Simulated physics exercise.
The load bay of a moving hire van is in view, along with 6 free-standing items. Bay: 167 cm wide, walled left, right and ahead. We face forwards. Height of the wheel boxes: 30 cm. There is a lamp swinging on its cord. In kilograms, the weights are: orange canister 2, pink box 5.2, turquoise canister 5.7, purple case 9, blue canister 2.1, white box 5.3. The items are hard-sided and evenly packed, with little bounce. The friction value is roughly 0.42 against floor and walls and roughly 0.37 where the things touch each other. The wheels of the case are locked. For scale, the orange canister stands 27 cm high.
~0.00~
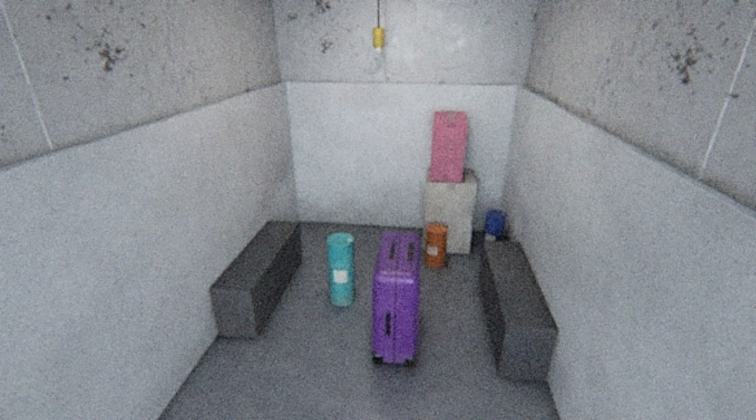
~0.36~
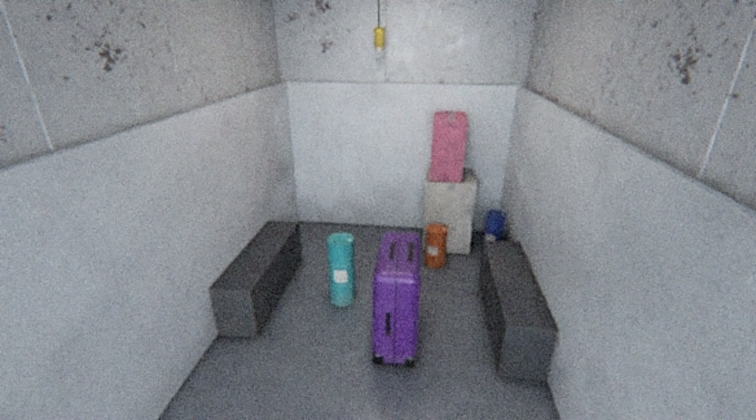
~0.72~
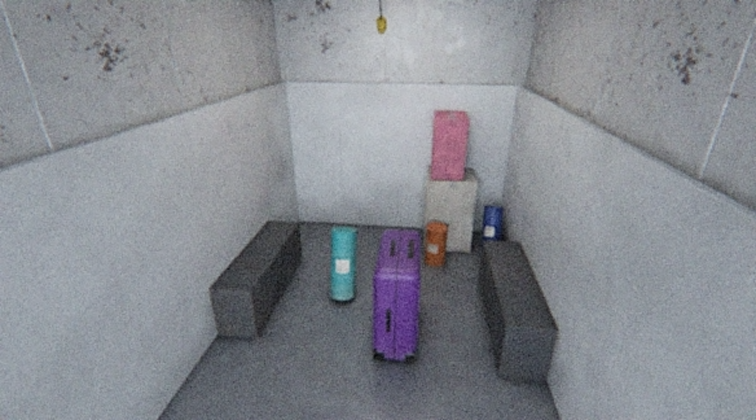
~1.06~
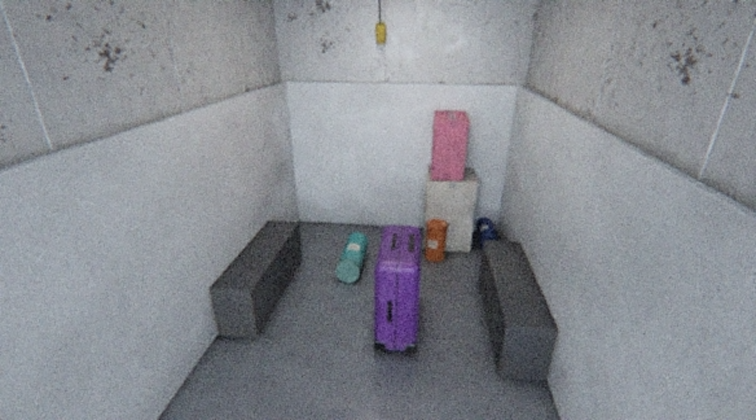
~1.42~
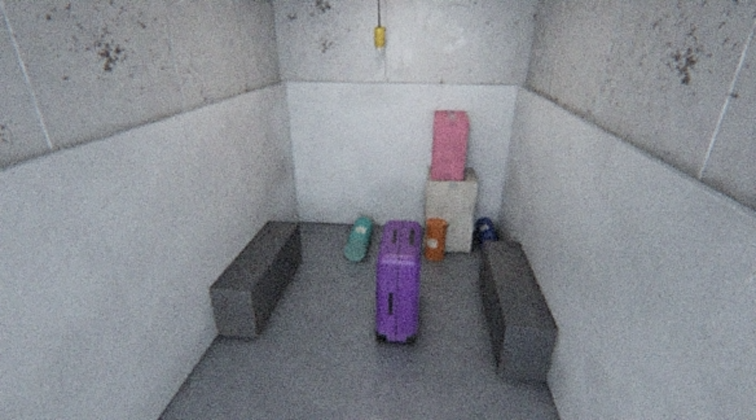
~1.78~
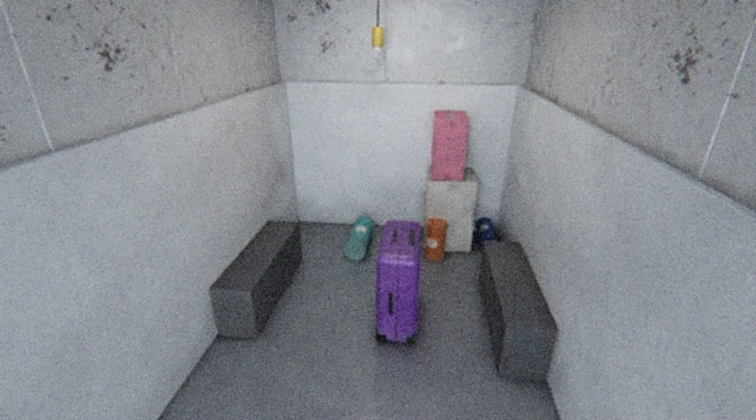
In the back of a moving van, the blue and turquoise canisters tipped over and the turquoise one rolled toward the far wall, while the upright purple case slid forward a little.
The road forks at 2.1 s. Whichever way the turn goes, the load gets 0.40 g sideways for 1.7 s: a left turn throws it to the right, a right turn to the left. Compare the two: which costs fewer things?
My guess is the left bend spares more.
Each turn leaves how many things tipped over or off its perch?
If it goes left, 2; if it goes right, 4.
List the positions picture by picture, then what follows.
In the first frame, steady run; orange canister (436, 246); pink box (448, 146).
In the second frame, force 0.45 g forwards; blue canister (493, 236); white box (448, 209).
In the third frame, force 0.45 g forwards; blue canister (492, 231) 18° off upright; turquoise canister (343, 263) 15° off upright.
In the fourth frame, force 0.45 g forwards; turquoise canister (353, 256) on its side; blue canister (487, 234) on its side.
In the fifth frame, steady run; turquoise canister (360, 238) on its side; purple case (400, 279) moved 15 cm.
In the sixth frame, steady run; orange canister (436, 239) moved 10 cm; pink box (449, 145) moved 4 cm.
Turning left. At 2.68 s, force 0.40 g right; orange canister moved 10 cm near (436, 239); pink box moved 4 cm near (451, 145); turquoise canister on its side.
After 3.18 s, force 0.40 g right; orange canister moved 27 cm near (472, 242); pink box moved 20 cm near (476, 146); turquoise canister on its side.
After 3.58 s, force 0.35 g right; orange canister moved 44 cm near (499, 245); pink box moved 34 cm near (497, 147); turquoise canister on its side.
In the end (5.3 s), toppled in the back, turquoise canister and blue canister; not toppled but over 15 cm from the start, orange canister, pink box and purple case; the last one under 15 cm from the start. In the last view, orange canister near (499, 245), pink box near (493, 147).
Turning right instead, pink box, turquoise canister, blue canister and white box tipped over or off its perch, 4 of 6 in all.
